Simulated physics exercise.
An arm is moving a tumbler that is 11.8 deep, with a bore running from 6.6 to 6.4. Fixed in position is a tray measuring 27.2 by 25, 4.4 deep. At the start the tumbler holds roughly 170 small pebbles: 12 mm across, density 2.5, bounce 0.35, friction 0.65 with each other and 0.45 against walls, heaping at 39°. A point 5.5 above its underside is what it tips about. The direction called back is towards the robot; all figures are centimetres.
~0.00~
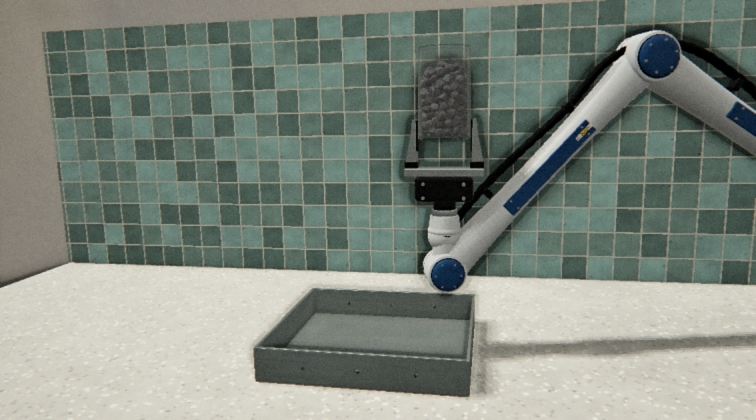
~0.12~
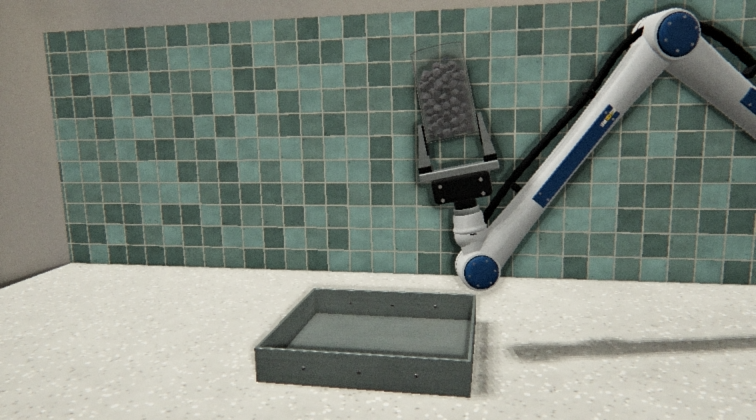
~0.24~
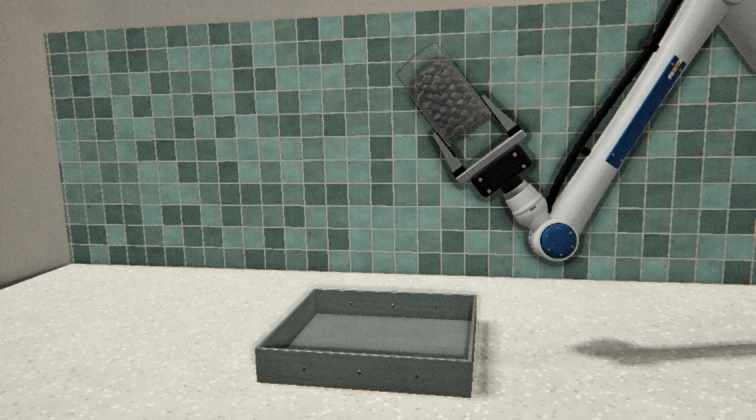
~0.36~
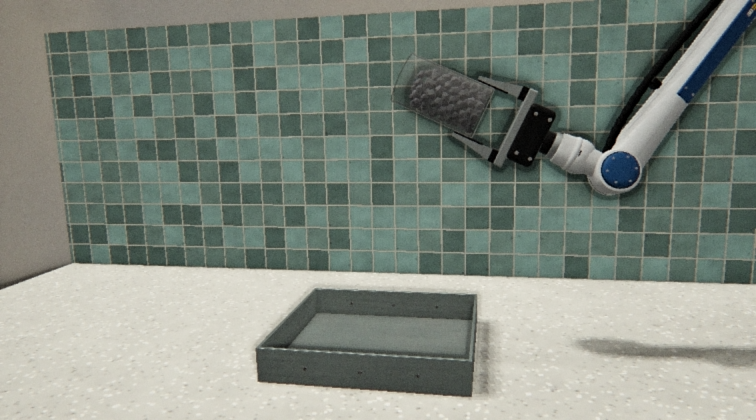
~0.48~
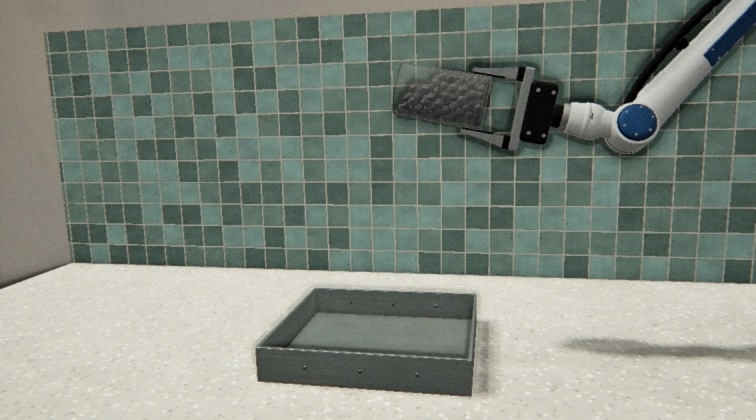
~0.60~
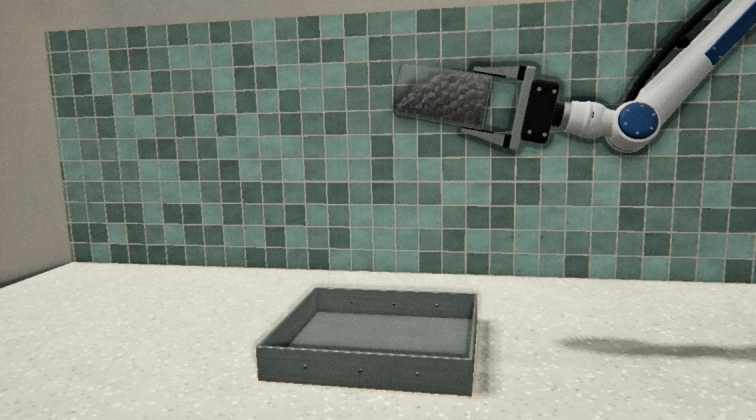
Above a pale counter with a green tiled wall behind it, a robot arm tilted a tumbler of small pebbles leftward until it lay nearly sideways, then held it still near an open grey tray.
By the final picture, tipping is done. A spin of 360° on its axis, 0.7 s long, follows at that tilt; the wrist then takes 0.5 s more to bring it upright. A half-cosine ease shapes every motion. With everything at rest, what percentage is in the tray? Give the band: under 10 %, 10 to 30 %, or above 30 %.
The band is under 10 %.
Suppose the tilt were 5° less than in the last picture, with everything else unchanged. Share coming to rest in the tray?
0 per cent or so.
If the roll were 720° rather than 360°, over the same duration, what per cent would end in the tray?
In that case it would be around 0 percent.
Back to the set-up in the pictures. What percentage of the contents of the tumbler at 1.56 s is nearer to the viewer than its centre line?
Something like 55 per cent, give or take.
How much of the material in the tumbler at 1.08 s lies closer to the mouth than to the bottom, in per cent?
Mouth-half fraction: Approx. 40 %.
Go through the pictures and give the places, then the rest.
In the first frame, the tumbler middle at (444, 94), upright; upper third of the load around (445, 80), from x 425 to 465, top at y 65; 168 in the tumbler.
In the second frame, the tumbler middle at (445, 94), tipped 11°; upper third of the load around (444, 81), from x 425 to 470, top at y 65.
In the third frame, the tumbler middle at (444, 95), tipped 37°; upper third of the load around (441, 84), from x 420 to 485, top at y 65.
In the fourth frame, the tumbler middle at (443, 96), tipped 65°; upper third of the load around (441, 86), from x 415 to 485, top at y 70.
In the fifth frame, the tumbler middle at (443, 96), tipped 79°; upper third of the load around (452, 88), from x 400 to 485, top at y 75.
In the sixth frame, the tumbler middle at (443, 96), tipped 79°; upper third of the load around (453, 88), from x 400 to 485, top at y 80; 168 in the tumbler.
After 1.08 s, tipped 79°, highest piece 39 above the table; 165 in the tumbler, 3 in flight or on a rim.
After 1.56 s, tipped 37°, highest piece 41 above the table; 162 in the tumbler, 6 in the tray.
After 2.00 s, upright, highest piece 42 above the table; 162 in the tumbler, 6 in the tray.
After 2.70 s, upright, highest piece 42 above the table; 162 in the tumbler, 6 in the tray.
In the end, 162 in the tumbler, 6 in the tray. That is 4 % in the tray.
